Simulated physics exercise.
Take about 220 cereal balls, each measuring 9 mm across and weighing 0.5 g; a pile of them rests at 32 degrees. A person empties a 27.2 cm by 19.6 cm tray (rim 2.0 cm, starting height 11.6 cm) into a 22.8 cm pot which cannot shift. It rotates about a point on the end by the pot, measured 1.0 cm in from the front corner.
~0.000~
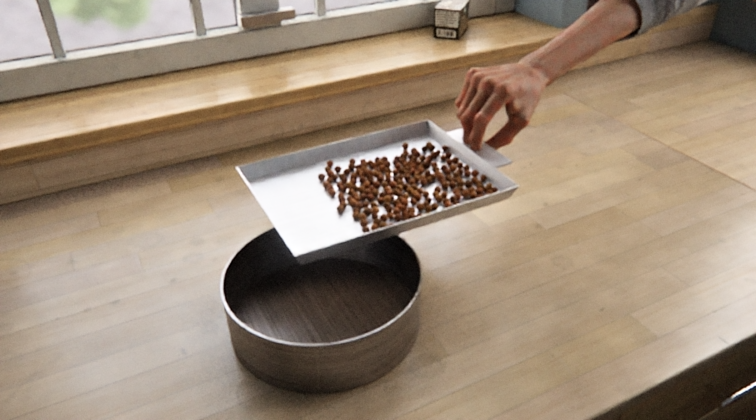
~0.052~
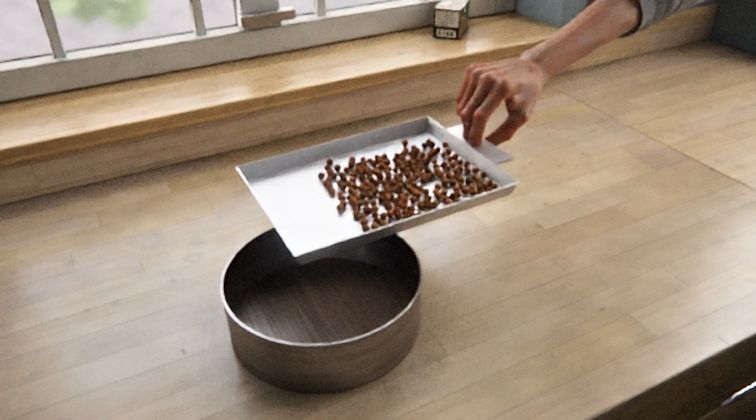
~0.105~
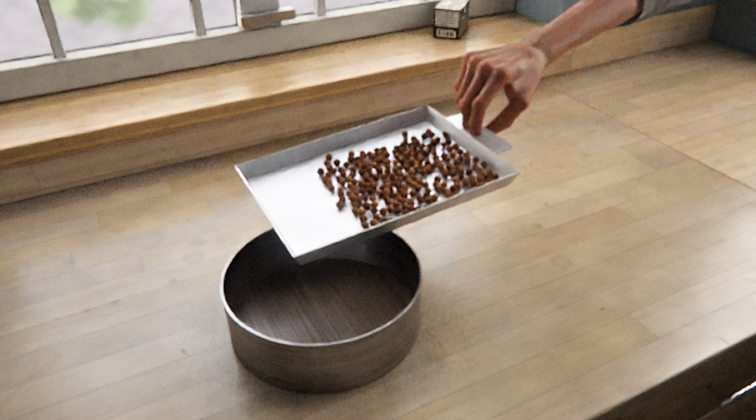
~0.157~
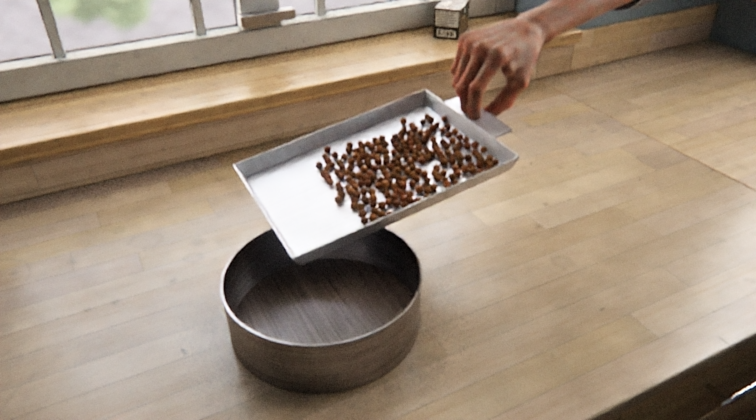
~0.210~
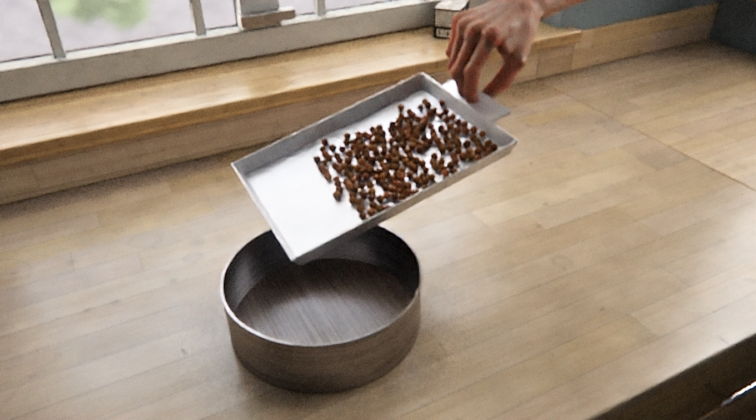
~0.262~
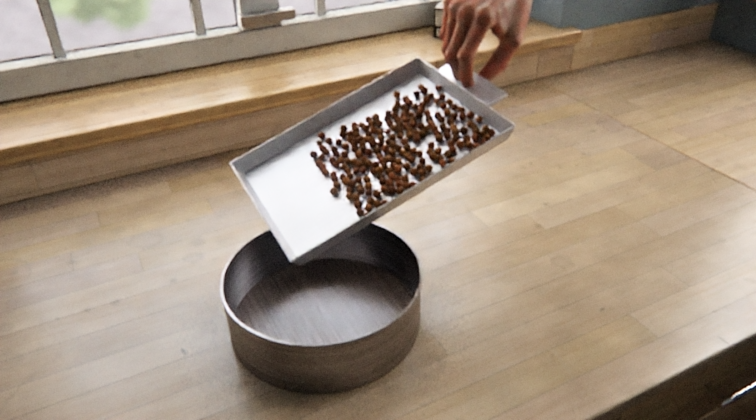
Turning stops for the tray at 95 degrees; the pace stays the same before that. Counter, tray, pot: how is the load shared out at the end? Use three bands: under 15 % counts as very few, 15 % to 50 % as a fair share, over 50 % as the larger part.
Counter: A fair share; tray: Very few; pot: The larger part.
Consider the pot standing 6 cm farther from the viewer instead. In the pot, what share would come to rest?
60 per cent.
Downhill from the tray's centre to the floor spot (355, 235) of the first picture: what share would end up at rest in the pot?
I'd say close to 95 %.
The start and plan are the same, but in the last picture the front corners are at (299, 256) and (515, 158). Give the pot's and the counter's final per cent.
Split: Pot = 90, counter = 10.
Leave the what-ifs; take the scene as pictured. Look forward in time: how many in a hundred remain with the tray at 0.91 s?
Estimate: Near 45 in a hundred.
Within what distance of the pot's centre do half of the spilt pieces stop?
Close to 20 cm, give or take.
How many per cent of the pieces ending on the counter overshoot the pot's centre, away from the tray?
Around 100 in a hundred.
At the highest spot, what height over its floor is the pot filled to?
About 2.5 centimetres.
After 0.65 s, tilt 55 degrees; the tray holds 100 %, the pot 0 %.
After 0.91 s, tilt 80 degrees; the tray holds 45 %, the pot 35 %.
After 1.28 s, tilt 95 degrees; the tray holds 0 %, the pot 75 %.
At rest (1.8 s), counter 25 %, tray 0 %, pot 75 %.
